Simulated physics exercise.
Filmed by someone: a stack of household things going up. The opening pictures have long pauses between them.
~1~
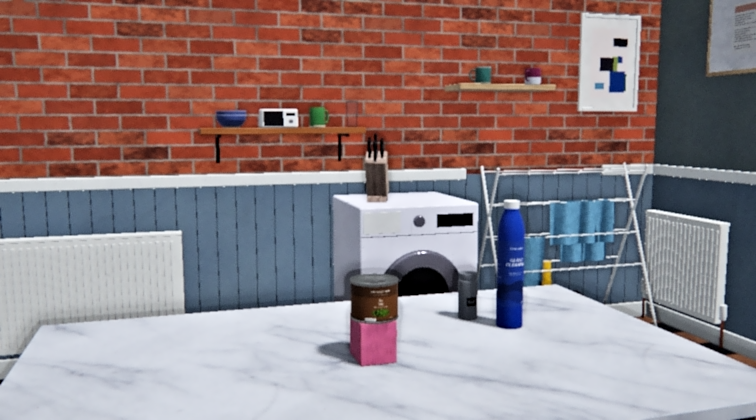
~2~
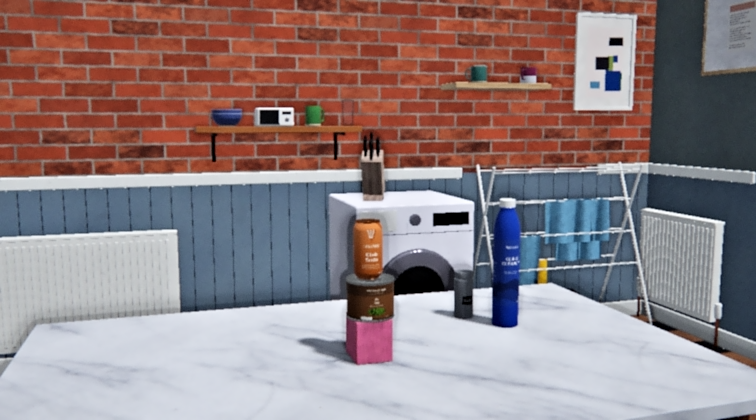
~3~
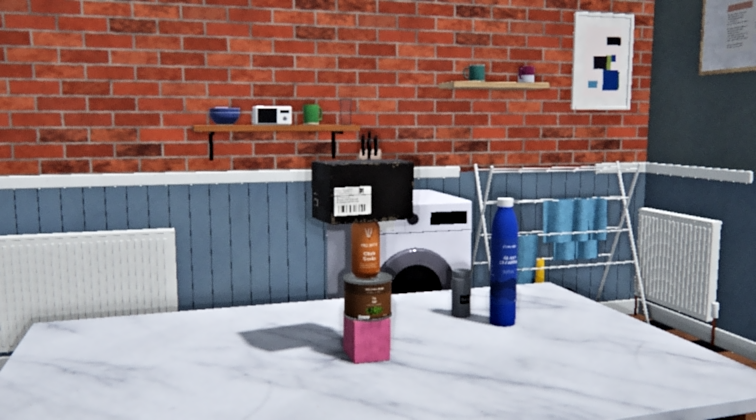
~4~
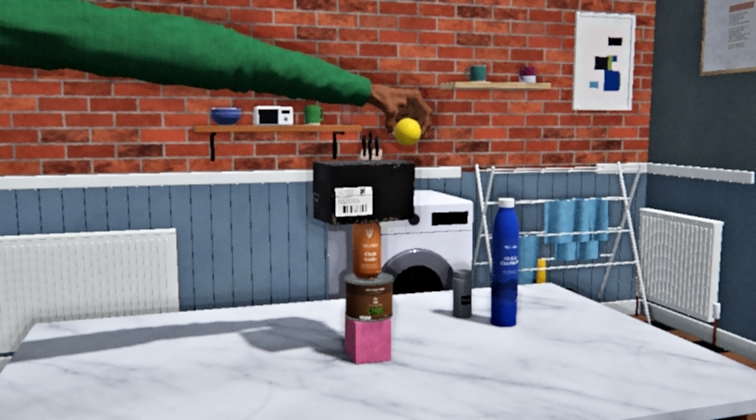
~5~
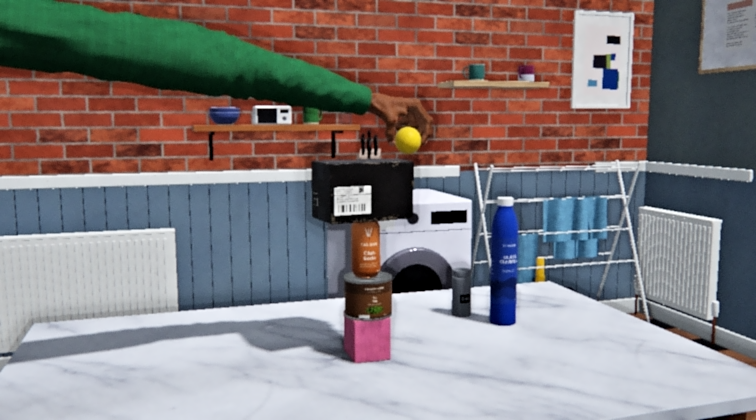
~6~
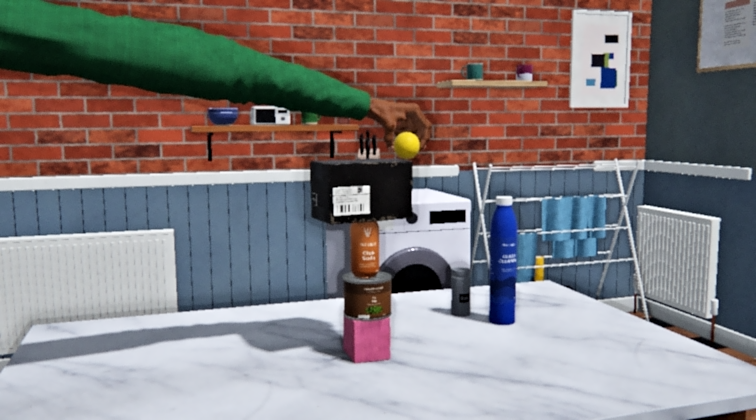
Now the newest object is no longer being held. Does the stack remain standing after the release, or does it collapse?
Not safe.
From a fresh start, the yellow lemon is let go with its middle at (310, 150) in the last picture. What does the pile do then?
What happens next is that it tips over.
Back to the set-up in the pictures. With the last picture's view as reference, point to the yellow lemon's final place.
The object ends up somewhere around (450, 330).
Then, 0.30 s past the last view, yellow lemon now fallen.
Then, 0.40 s past the last view, things are still on the move.
Then, 0.50 s past the last view, as before.
Finally, fallen, yellow lemon; the other 6 still in place. Final places as the last picture's camera would see them, yellow lemon near (450, 330). The pile loses its balance.
